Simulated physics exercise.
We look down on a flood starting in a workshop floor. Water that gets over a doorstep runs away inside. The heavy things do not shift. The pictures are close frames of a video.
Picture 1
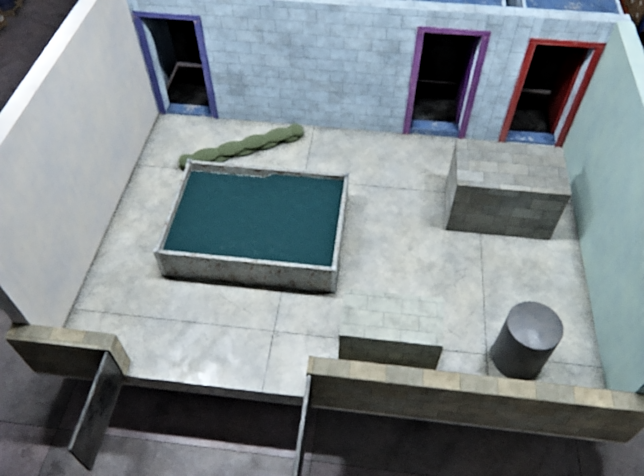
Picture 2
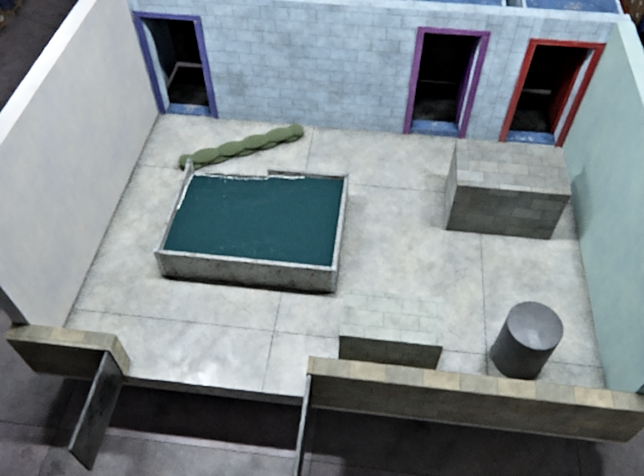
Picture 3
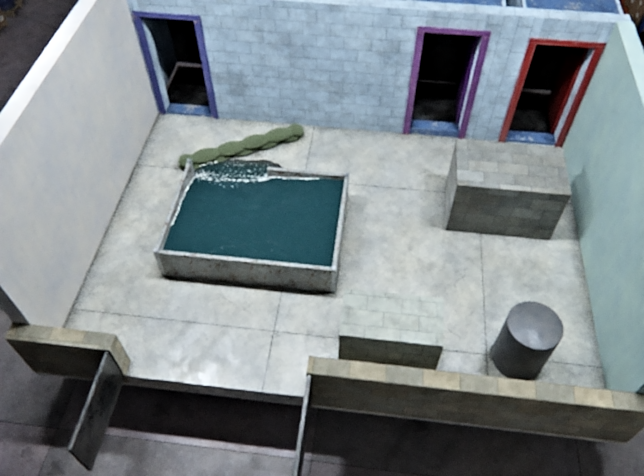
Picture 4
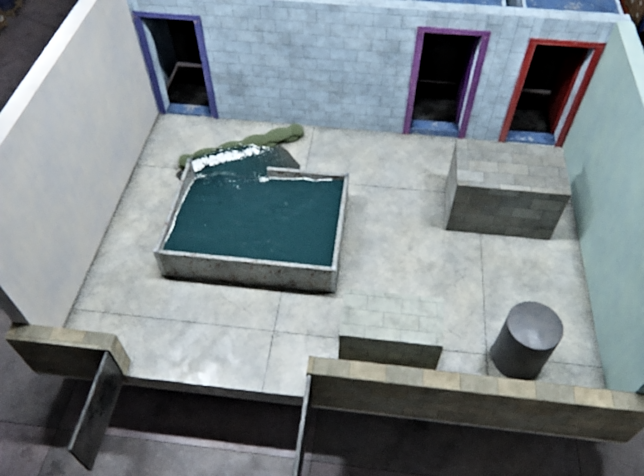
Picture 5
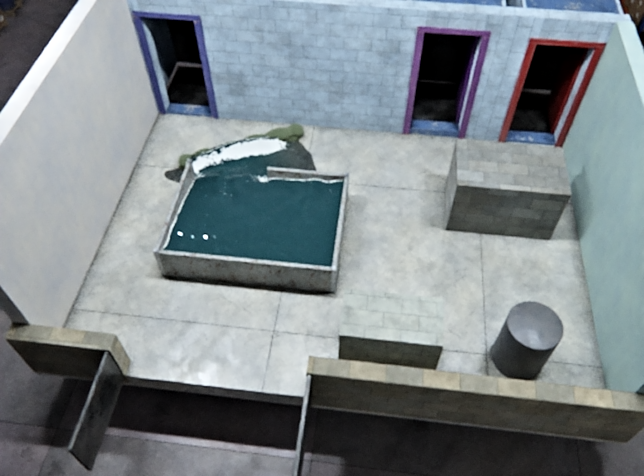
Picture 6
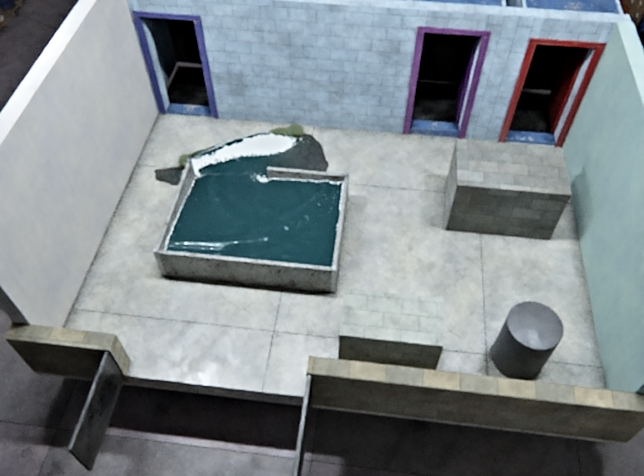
Water pours through a gap in the tank's far side and spreads across the floor.
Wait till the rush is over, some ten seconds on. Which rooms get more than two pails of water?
One by one: The blue door takes more than that; the purple door stays under that; the red door takes more than that.
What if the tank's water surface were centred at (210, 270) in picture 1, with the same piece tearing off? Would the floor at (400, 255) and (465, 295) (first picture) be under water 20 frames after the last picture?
In turn: Clear, not flooded.
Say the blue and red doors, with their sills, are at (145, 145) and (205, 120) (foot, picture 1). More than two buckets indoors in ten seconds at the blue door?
One by one: The blue door passes that mark.
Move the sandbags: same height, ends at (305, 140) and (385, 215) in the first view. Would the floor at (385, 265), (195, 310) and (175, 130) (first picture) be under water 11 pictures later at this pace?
As listed: Dry, clear, under water.
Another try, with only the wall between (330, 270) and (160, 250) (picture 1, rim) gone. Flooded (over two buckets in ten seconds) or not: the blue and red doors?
My reading: Blue takes less, red is under.
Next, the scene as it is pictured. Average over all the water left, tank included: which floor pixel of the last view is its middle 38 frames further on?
At about (311, 208).
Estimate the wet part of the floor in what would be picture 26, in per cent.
Some 50 per cent.
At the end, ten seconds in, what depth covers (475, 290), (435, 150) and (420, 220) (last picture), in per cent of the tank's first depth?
In turn 8, 18 and 10 in a hundred.
A moment on, water covers 20 % of the floor; the blue door not reached, the purple door not reached, the red door not reached.
Next, water covers 35 % of the floor; the blue door under two buckets in, the purple door wet at the sill, nothing in, the red door not reached.
Then, water covers 50 % of the floor; the blue door over two buckets in, the purple door wet at the sill, nothing in, the red door wet at the sill, nothing in.
Later, water covers 70 % of the floor; the blue door over two buckets in, the purple door wet at the sill, nothing in, the red door over two buckets in.
In the end, water covers 95 % of the floor; the blue door over two buckets in, the purple door wet at the sill, nothing in, the red door far over two buckets in.
